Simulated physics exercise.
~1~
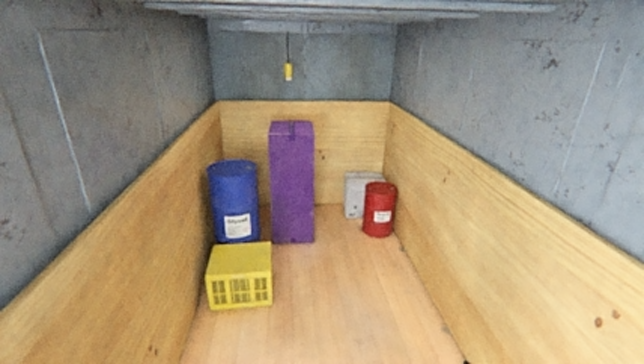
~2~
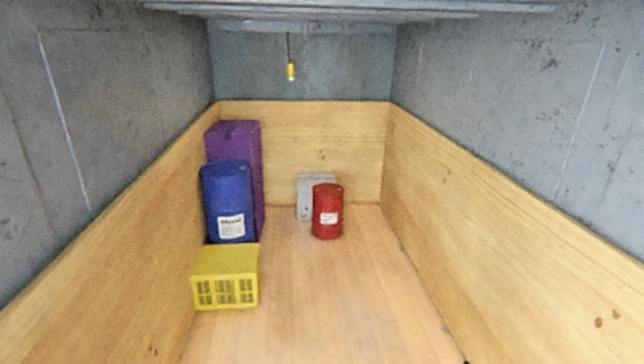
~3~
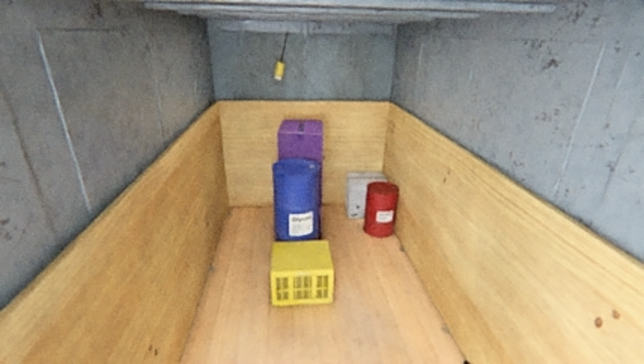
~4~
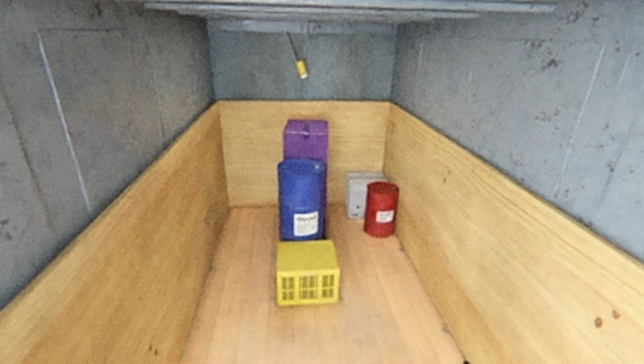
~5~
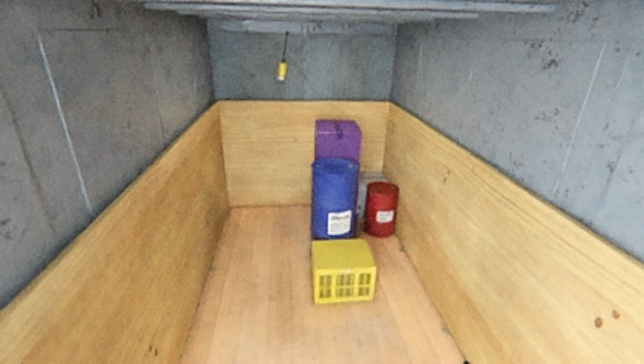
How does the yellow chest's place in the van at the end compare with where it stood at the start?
It starts near the left wall and ends clearly further right, to the right of the middle of the floor. It is still in front of the blue drum.
